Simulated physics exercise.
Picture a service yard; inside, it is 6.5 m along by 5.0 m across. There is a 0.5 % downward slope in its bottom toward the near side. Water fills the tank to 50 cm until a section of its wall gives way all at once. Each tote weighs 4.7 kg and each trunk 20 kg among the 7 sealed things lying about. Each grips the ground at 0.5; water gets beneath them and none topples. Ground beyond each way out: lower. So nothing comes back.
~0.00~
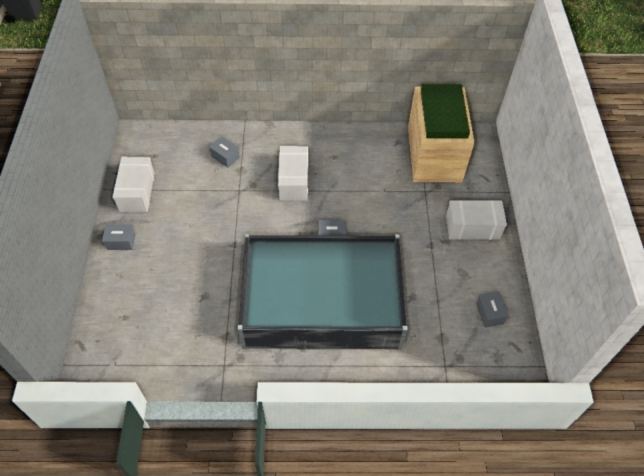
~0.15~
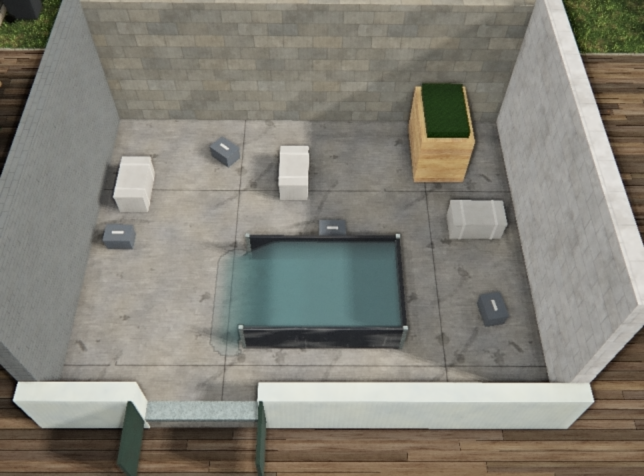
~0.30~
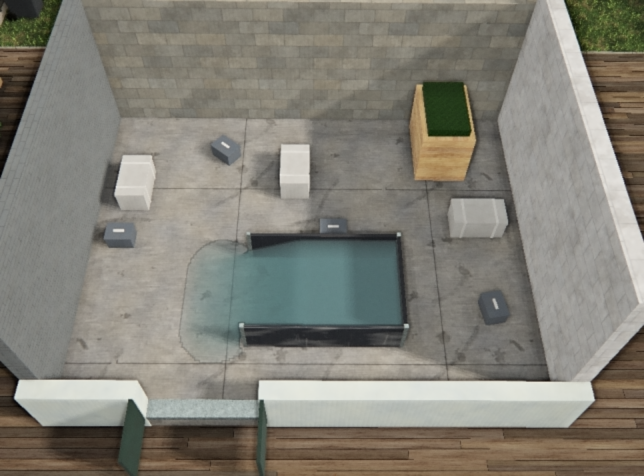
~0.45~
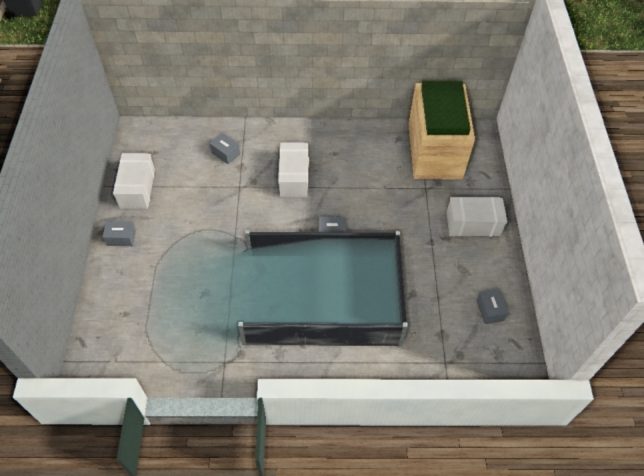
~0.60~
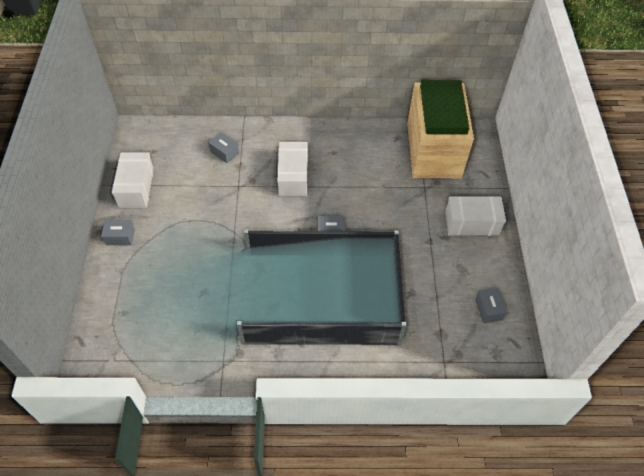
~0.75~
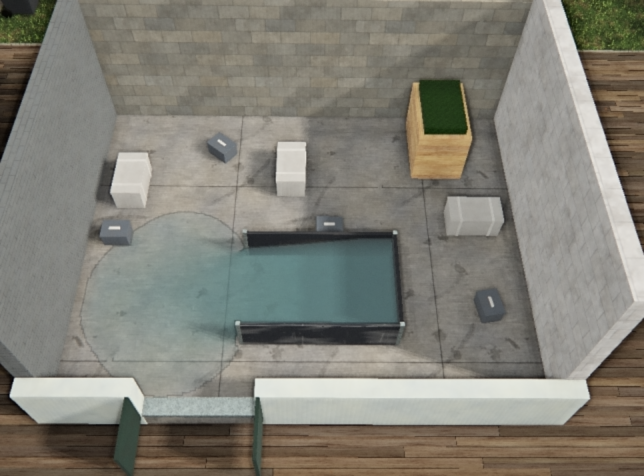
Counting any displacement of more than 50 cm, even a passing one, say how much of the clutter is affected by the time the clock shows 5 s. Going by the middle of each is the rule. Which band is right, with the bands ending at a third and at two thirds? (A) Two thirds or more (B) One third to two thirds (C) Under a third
Answer: B.
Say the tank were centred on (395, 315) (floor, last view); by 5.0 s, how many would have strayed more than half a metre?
In that case the number is 2.
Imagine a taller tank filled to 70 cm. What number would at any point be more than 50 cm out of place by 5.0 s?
Then it comes to 3.
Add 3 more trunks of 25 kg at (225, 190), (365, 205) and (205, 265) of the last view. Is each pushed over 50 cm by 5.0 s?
First falls shy, second falls shy, third exceeds it.
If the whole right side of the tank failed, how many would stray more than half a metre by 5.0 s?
Result: 2 of them.
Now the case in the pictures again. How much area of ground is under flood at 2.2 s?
About 13 m2.
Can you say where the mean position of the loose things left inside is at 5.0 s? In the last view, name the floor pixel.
They average out to somewhere around (311, 194).
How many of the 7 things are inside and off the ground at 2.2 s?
1.
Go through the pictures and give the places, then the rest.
The first picture shows a tote at (117, 233), on the bottom; a trunk at (293, 165) rests on the ground; 3.1 m2 under water; 0 of 7 have shifted.
The second picture shows a tote at (118, 232) rests on the ground; a trunk at (294, 165), on the bottom; water covers 3.8 m2; 0 of 7 have shifted.
The third picture shows a tote at (119, 231), on the bottom; a trunk at (295, 163), on the bottom; 4.7 m2 under water; 0 of 7 have shifted.
The fourth picture shows a tote at (118, 229) rests on the ground; a trunk at (294, 162), on the bottom; 5.7 m2 under water; 0 of 7 have shifted.
The fifth picture shows a tote at (116, 228) rests on the ground; a trunk at (293, 161), on the bottom; 6.9 m2 under water; 0 of 7 have shifted.
The sixth picture shows a tote at (115, 228) rests on the ground; a trunk at (291, 161) rests on the ground; water covers 8.3 m2; 0 of 7 have shifted.
After 1.1 s 0 of 7 are over 50 cm from their spots; 0 afloat.
After 2.2 s 1 of 7 are over 50 cm from their spots; 1 afloat.
After 3.5 s 2 of 7 are over 50 cm from their spots; 2 afloat.
After 5.0 s 3 of 7 are over 50 cm from their spots, and 3 have been at some point; 3 afloat.
